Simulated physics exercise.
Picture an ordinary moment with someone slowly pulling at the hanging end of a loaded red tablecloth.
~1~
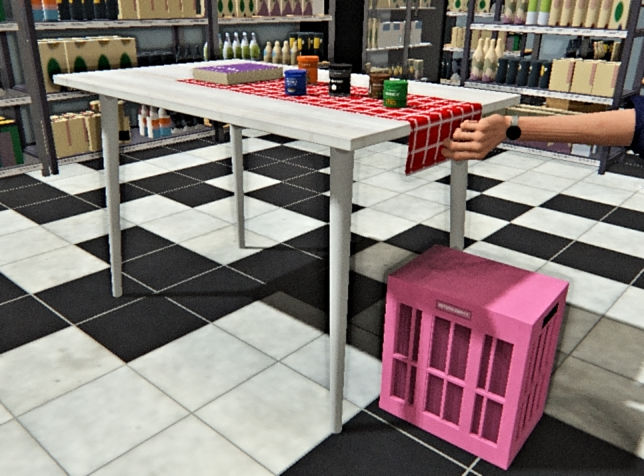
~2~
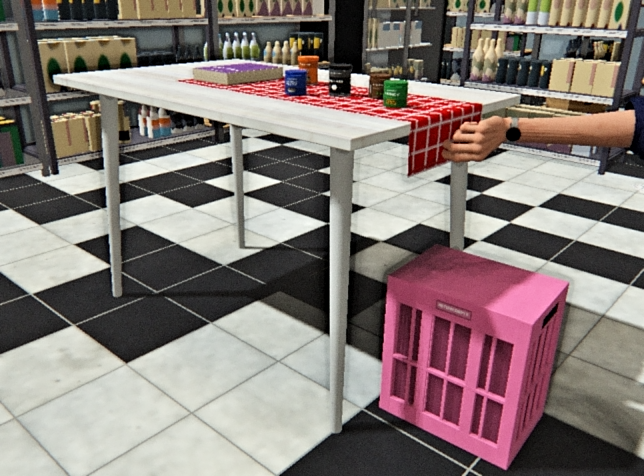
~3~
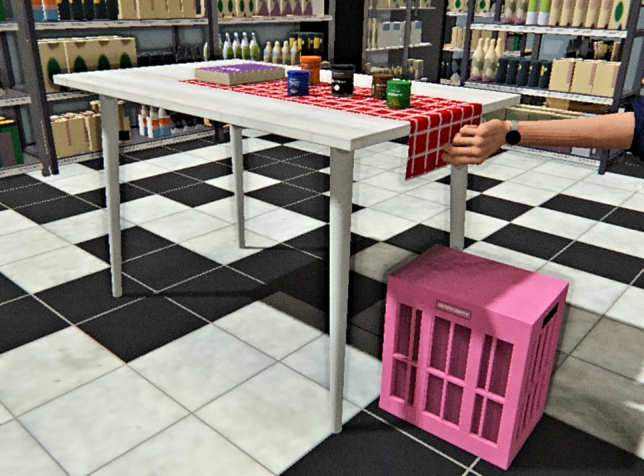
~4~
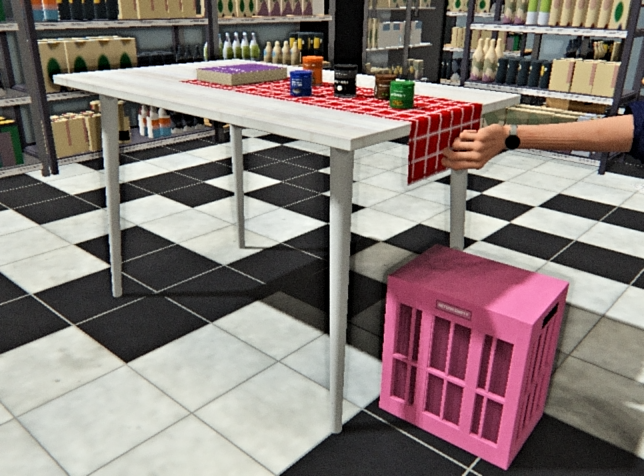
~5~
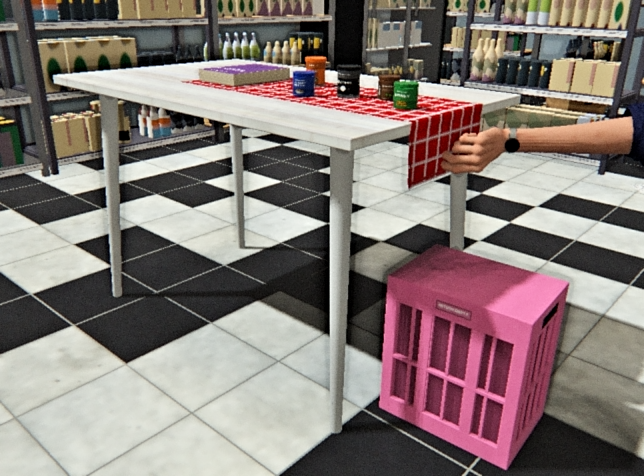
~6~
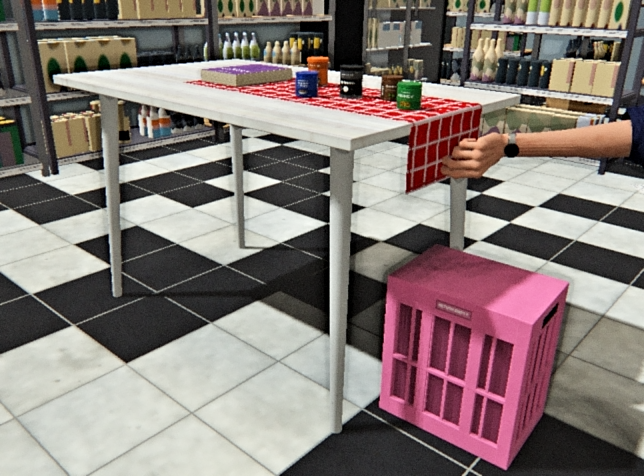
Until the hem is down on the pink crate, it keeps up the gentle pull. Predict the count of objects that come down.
Count: Two.
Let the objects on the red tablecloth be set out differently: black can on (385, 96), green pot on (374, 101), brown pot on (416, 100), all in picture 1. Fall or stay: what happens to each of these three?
The black can topples down; the green pot topples down; and the brown pot topples down.
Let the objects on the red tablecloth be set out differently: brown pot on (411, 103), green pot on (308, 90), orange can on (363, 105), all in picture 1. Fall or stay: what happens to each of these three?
You'd see the brown pot go down, the green pot hang on and the orange can go down.
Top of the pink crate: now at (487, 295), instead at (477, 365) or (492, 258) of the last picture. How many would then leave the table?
The first gives 4, the second 1.
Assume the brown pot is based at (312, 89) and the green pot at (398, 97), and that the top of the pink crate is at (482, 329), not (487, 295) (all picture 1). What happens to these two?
Outcome for the brown pot: It stays. Outcome for the green pot: It is lost.
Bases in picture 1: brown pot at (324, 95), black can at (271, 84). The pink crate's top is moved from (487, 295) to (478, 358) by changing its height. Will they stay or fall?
The brown pot? Lost. The black can? Safe.
Soon after, hem near (441, 220); all still up.
After that, hem on the crate; green pot and brown pot gone.
In the end, hem on the crate; green pot and brown pot gone. The count of fallen things is two.
